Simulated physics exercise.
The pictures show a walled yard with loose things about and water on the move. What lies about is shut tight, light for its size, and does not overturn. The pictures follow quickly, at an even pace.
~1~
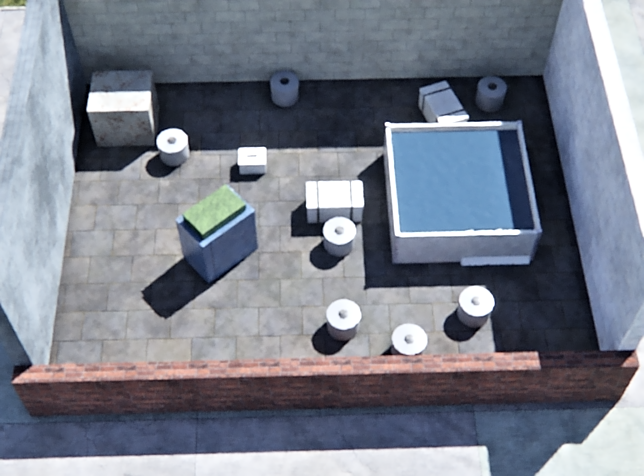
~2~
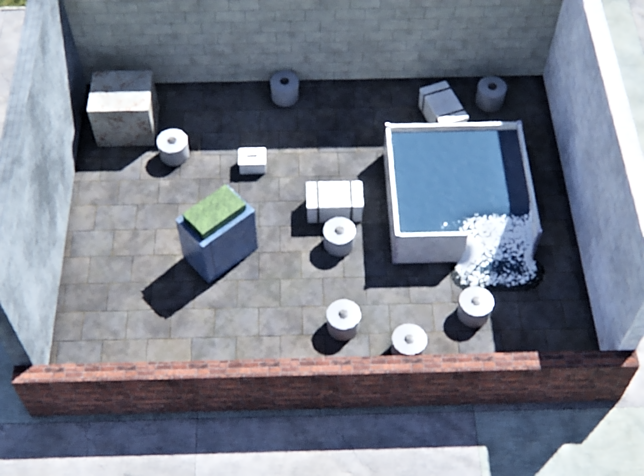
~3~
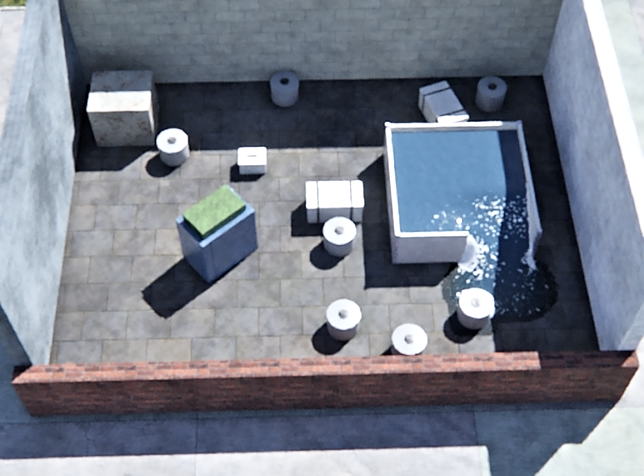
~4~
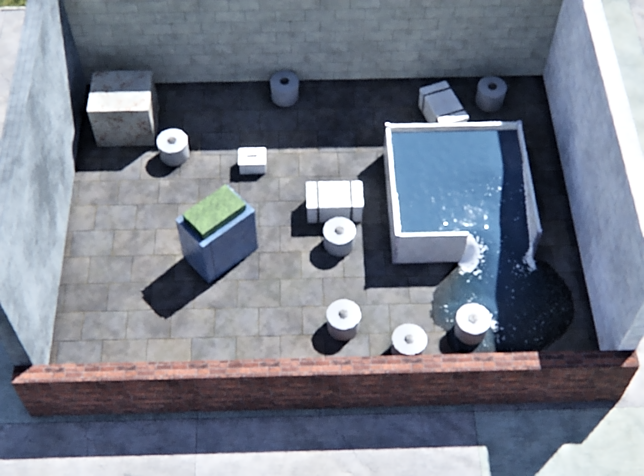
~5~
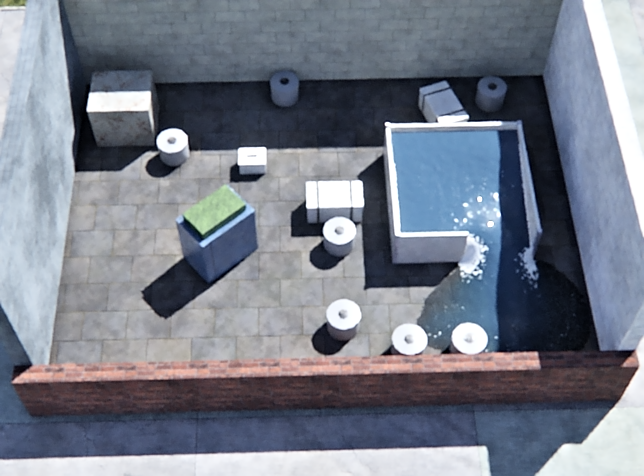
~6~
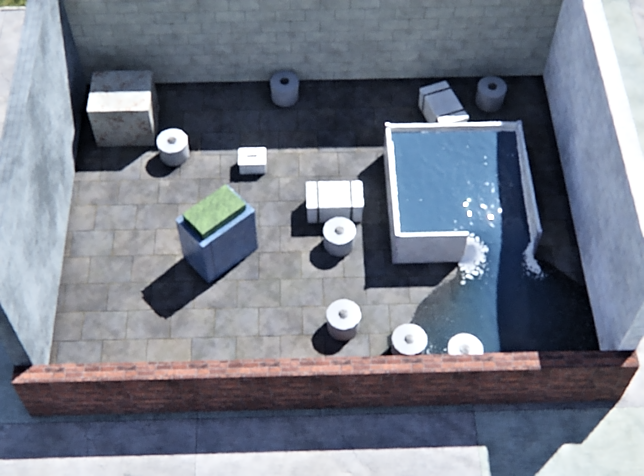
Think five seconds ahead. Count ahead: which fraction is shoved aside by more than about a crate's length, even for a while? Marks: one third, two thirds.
That comes to under a third.
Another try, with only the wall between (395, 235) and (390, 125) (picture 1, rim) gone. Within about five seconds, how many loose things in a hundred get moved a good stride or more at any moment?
Near 50 in a hundred.
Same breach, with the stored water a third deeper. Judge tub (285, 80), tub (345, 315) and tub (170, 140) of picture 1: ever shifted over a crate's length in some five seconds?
In turn: Never so far, yes, not that far.
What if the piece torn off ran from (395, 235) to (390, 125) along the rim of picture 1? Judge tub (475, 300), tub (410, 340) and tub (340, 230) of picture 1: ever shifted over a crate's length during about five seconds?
One after the other: Under that, no, pushed that far.
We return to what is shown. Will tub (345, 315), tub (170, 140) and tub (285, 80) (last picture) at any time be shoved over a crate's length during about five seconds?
In turn: That far or more, short of that, short of that.
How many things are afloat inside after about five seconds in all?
1 of them.
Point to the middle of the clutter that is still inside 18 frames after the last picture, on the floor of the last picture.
At about (323, 183).
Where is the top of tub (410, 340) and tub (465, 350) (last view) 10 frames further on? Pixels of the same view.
Roughly at (350, 309) and (381, 285).
A moment on, 1 of 10 are well off their spots; 1 afloat.
Next, 2 of 10 are well off their spots; 1 afloat.
Later, 3 of 10 are well off their spots; 1 afloat.
In the end, 3 of 10 are well off their spots, and 3 have been at some point; 1 afloat.
